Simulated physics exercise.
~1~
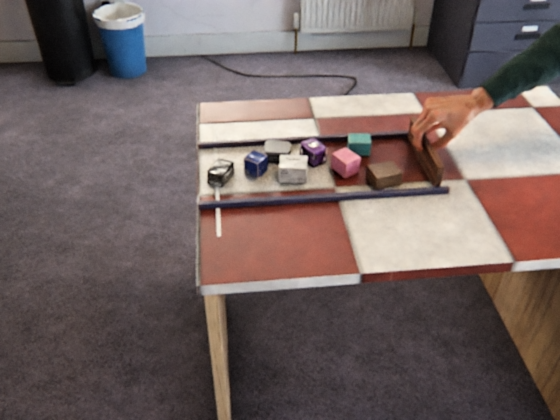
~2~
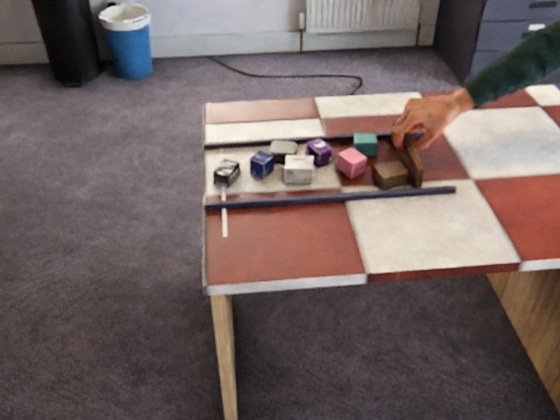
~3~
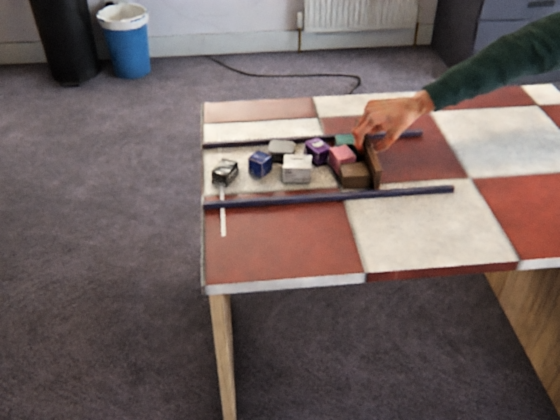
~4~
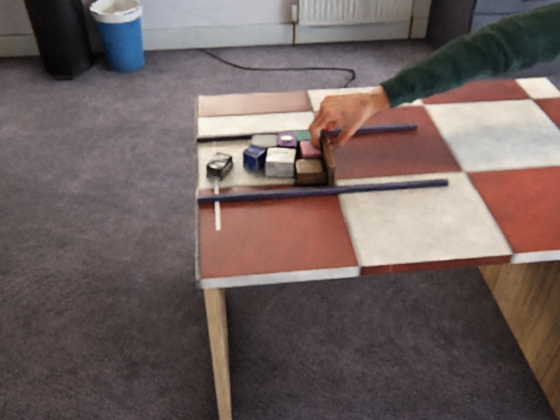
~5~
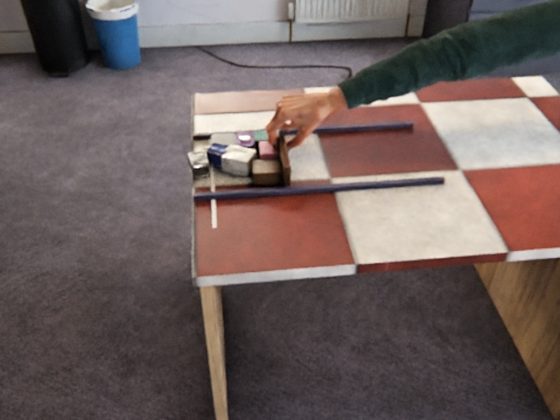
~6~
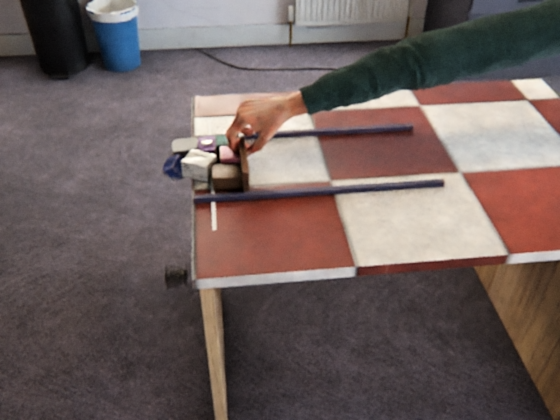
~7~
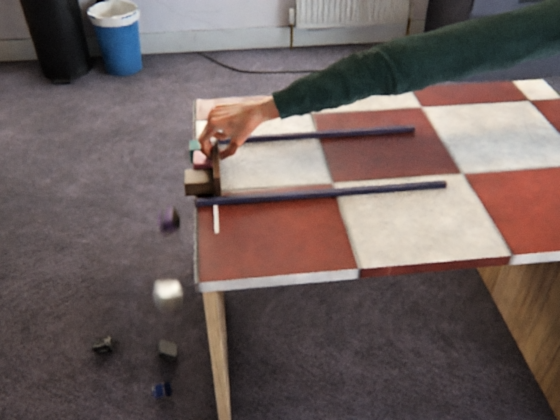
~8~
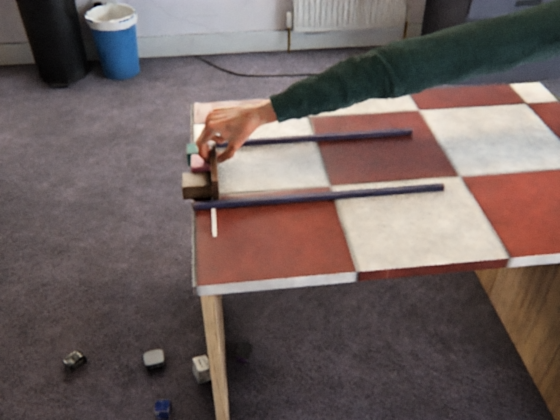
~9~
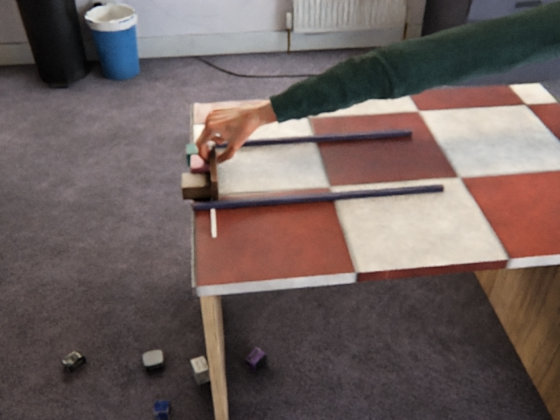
The clip opens on a checkered red and white tabletop, where a jumble of small coloured boxes lies between two dark rails while a hand holds an upright brown board at their right. The hand slides the board left, gathering the pink, green and brown pieces first, then pressing the white, grey and purple ones together. The packed group moves toward the table's left end, and the black box drops over the edge. Blue, grey, white and purple boxes tumble after it to the carpet. The board halts near the white tape, with the last few pieces still perched at the edge and five lying below.
